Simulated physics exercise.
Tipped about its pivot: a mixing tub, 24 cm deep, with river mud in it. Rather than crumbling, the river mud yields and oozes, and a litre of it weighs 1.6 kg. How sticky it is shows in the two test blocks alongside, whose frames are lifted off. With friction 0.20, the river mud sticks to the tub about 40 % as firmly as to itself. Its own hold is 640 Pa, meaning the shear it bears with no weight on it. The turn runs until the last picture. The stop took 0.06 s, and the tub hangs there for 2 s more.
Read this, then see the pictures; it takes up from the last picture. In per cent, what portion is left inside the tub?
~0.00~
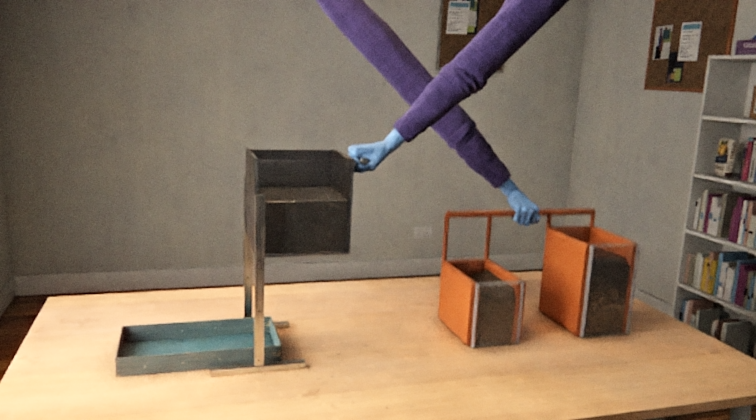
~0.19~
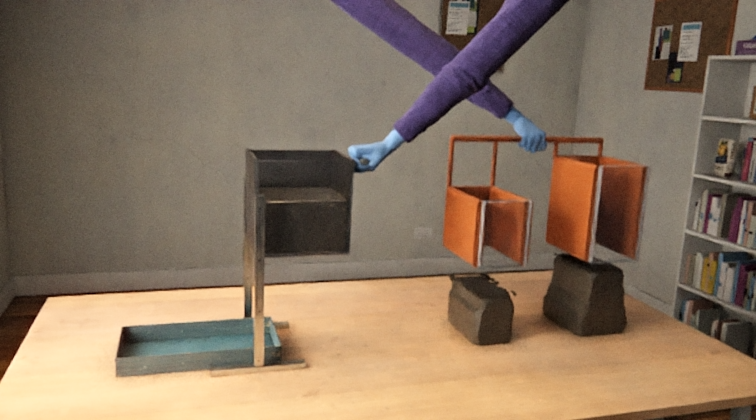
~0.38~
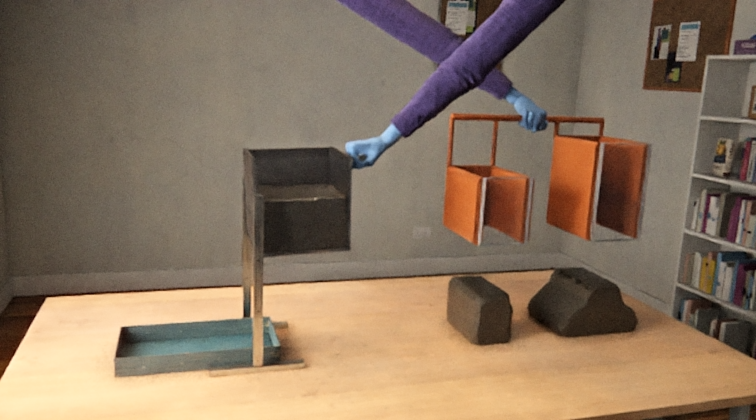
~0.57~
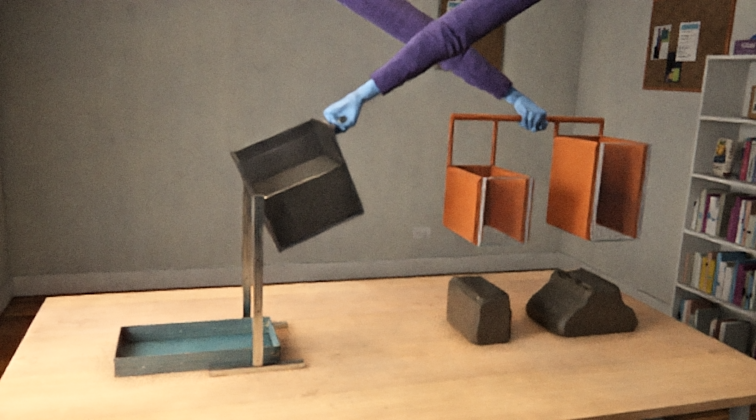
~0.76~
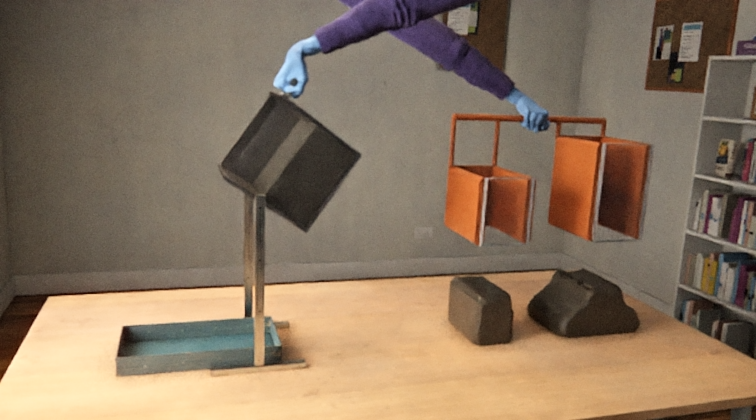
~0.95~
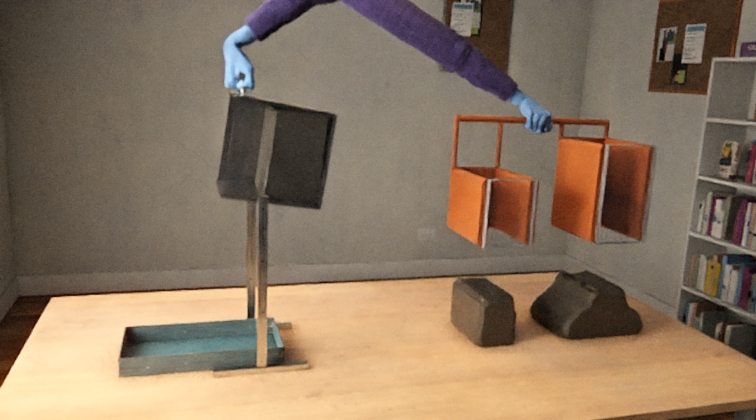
Some 100 per cent is left inside the tub.
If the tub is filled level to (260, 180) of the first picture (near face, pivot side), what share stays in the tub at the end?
Then about 70 %.
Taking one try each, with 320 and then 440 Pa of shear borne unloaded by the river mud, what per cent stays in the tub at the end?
The two runs give near 65 % and near 75 % respectively.
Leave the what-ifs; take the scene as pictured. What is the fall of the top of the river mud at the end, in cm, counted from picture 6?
About 6 cm.
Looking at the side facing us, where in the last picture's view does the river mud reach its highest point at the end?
Highest point: Approx. (291, 136).
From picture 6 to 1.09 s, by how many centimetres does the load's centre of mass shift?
Around 3 cm.
By 1.09 s, the tub is at 82 degrees and holds 100 %.
By 1.26 s, the tub is at 82 degrees and holds 100 %.
By 1.43 s, the tub is at 82 degrees and holds 100 %.
By 1.60 s, the tub is at 82 degrees and holds 100 %.
By 2.95 s, at the end, the tub is at 82 degrees and holds 100 %.
